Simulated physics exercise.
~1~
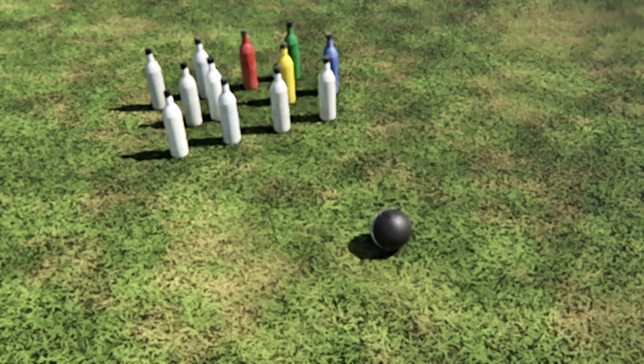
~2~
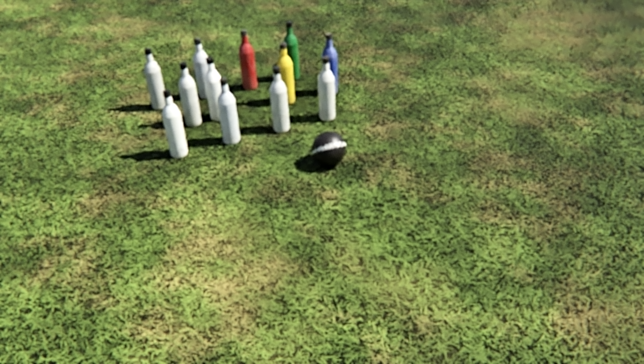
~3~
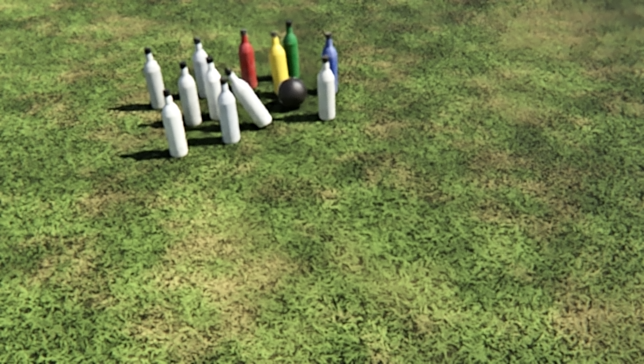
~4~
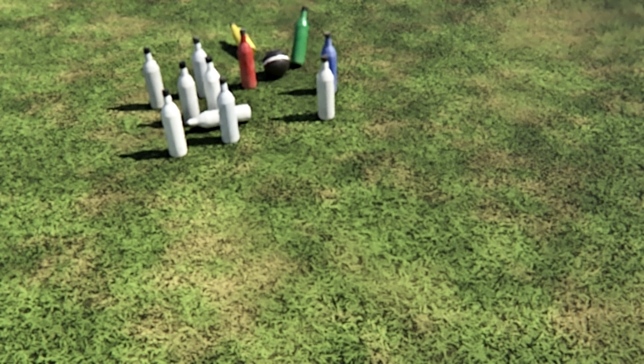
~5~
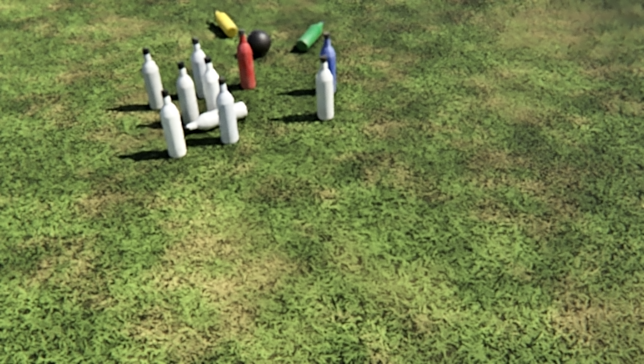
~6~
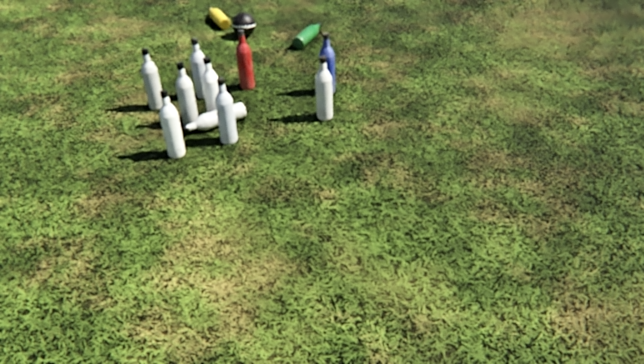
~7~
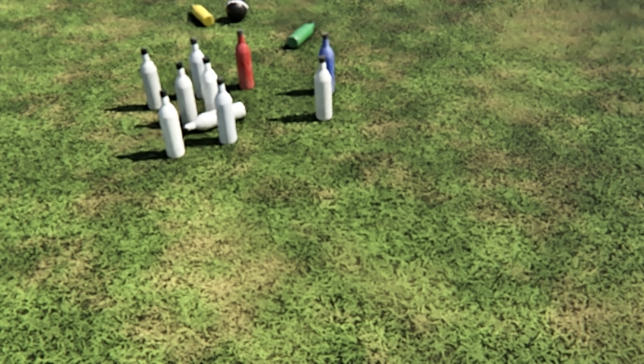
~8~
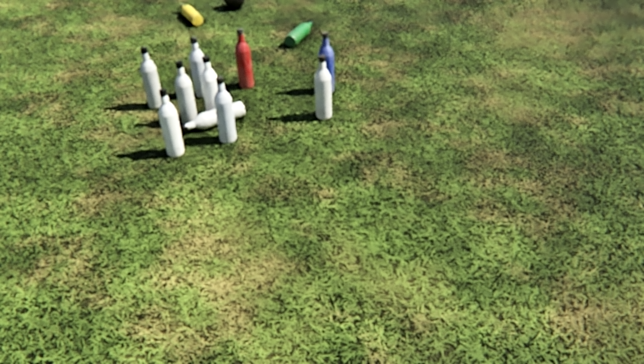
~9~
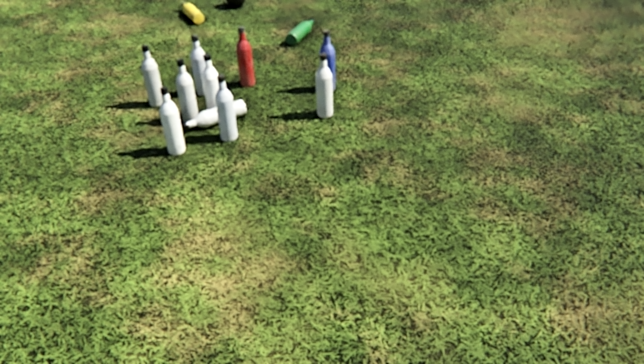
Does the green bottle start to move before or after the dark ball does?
The green bottle starts to move after the dark ball, which is already rolling across the grass while the bottle still stands in place.
